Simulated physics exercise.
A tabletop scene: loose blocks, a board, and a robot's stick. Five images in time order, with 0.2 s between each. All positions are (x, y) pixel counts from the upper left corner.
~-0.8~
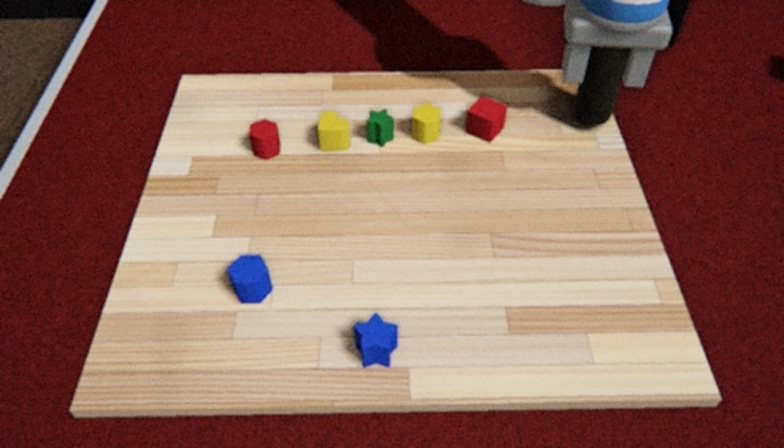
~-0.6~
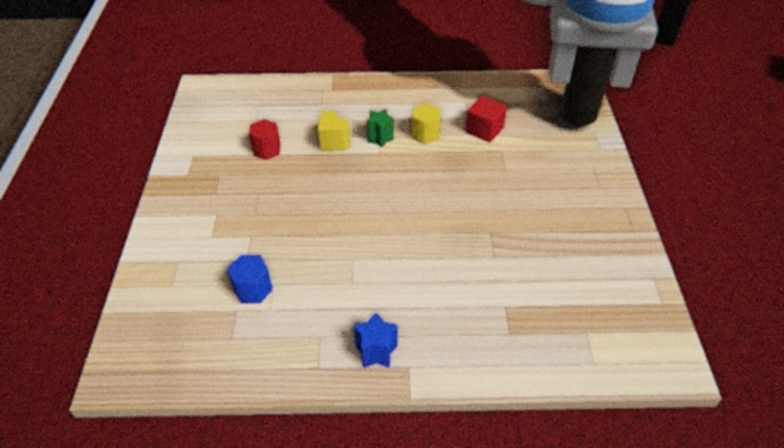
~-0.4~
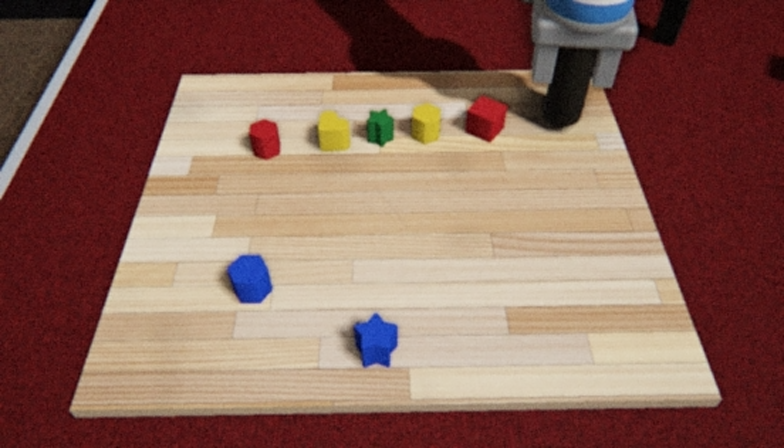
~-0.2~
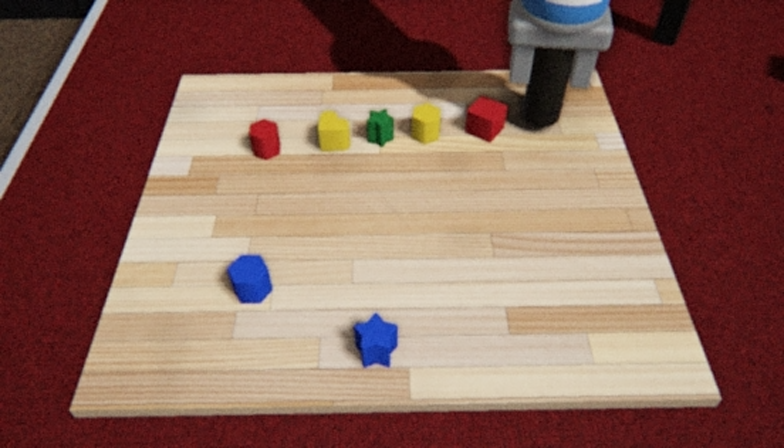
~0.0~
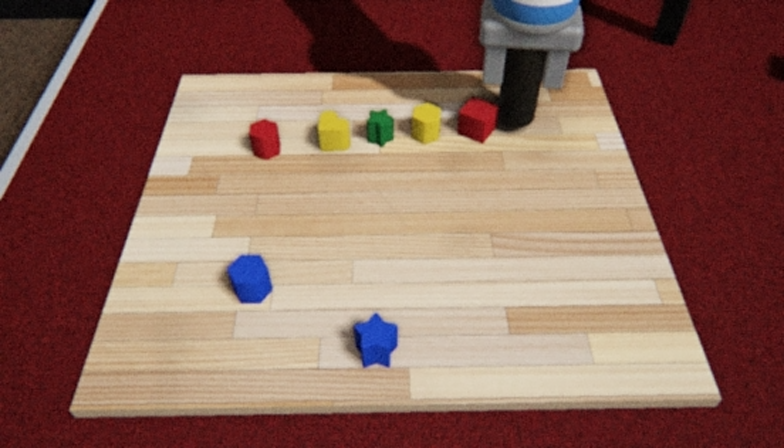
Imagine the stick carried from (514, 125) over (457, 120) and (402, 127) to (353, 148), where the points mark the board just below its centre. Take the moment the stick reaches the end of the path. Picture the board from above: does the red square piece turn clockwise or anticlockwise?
From above, the red square piece will be seen to turn anti-clockwise.
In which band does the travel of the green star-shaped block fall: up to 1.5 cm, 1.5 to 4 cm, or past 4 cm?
Distance: Above 4 cm.
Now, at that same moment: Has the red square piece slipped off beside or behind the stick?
I'd say yes.
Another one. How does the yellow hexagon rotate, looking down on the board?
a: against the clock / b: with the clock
It's b.
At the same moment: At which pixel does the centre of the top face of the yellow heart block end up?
The answer is (312, 127).
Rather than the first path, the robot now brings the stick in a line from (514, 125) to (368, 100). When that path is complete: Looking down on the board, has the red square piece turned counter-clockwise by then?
My answer is yes.
What follows on the original path. One third of the way, stick at (457, 111); yellow hexagon at (406, 120), turned 35° clockwise; red square piece at (440, 115), turned 85° anticlockwise.
Two thirds of the way, stick at (400, 119); green star-shaped block at (373, 116), turned 15° clockwise; yellow hexagon at (396, 128), turned 70° clockwise; red square piece at (427, 124).
At the end, stick at (352, 139); yellow heart block at (312, 127), turned 90° clockwise; green star-shaped block at (328, 140), turned 20° anticlockwise; yellow hexagon at (394, 133), turned 55° clockwise; red square piece at (427, 124), turned 135° anticlockwise.
